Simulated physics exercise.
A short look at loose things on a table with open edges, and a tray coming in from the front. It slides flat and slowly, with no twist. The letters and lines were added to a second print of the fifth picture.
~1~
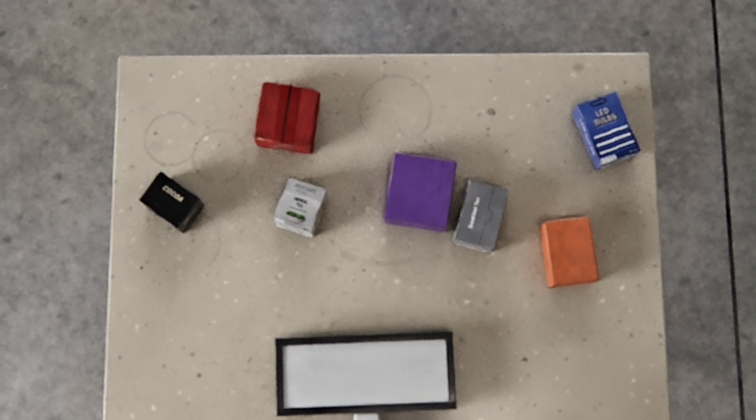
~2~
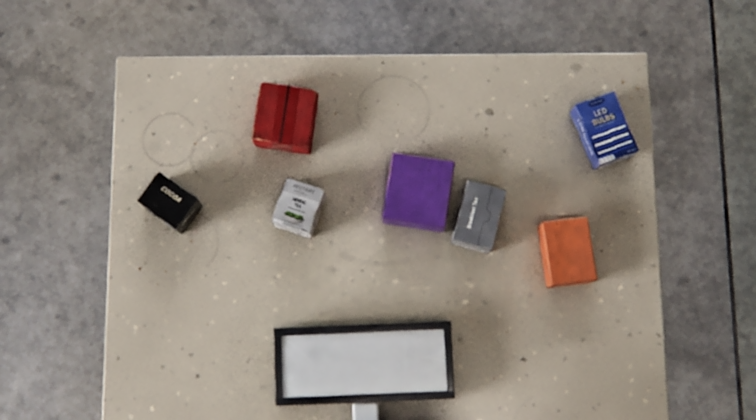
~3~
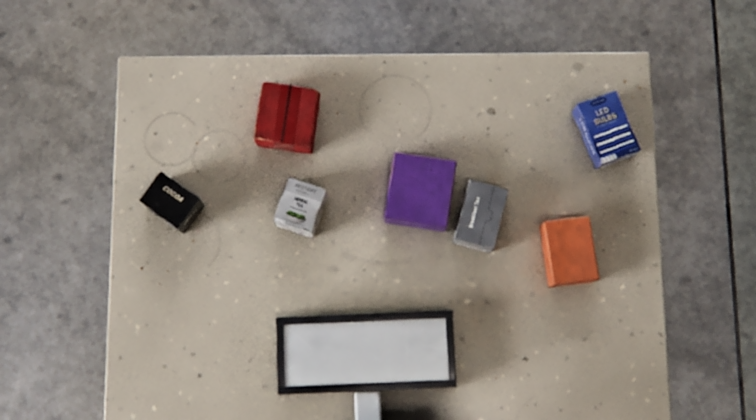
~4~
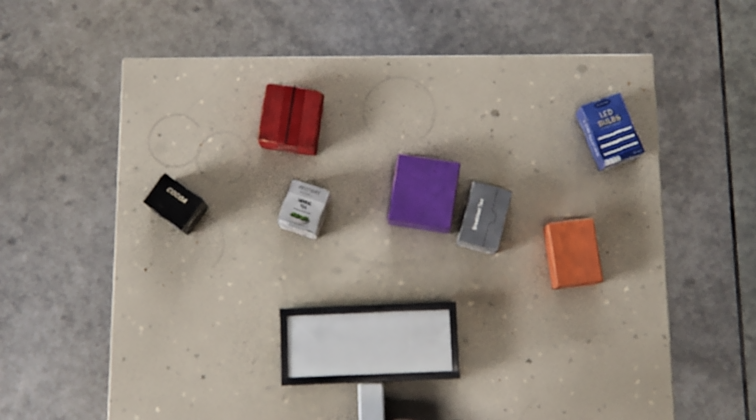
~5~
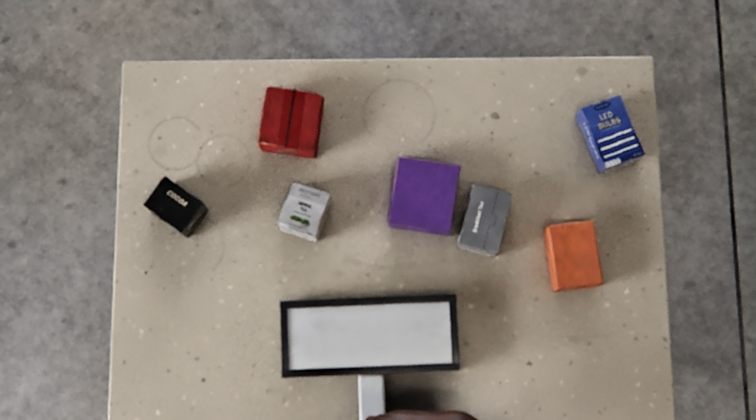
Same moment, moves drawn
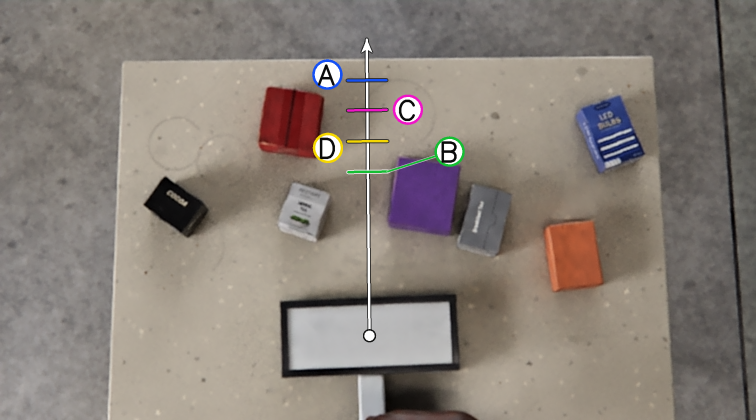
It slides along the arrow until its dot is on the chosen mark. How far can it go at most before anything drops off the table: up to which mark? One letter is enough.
At B, and not beyond.
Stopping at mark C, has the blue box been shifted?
No.
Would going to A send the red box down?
Yes.
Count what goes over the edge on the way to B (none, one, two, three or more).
The count is none.
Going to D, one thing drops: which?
It is the red box.
On the copy, A at (367, 80); B at (368, 172); C at (367, 110); D at (367, 141); the arrow from (370, 336) to (367, 40); the white dot at (370, 336).
On B. First, tray (369, 275); blue box (609, 135); black packet (176, 208).
Then, tray (369, 216); red box (291, 109); purple block (421, 146).
Finally, tray (368, 175); red box (291, 69); purple block (420, 105); nothing has fallen.
By contrast, A drops the purple block, red box and white box; C drops the purple block and red box; D drops the red box.
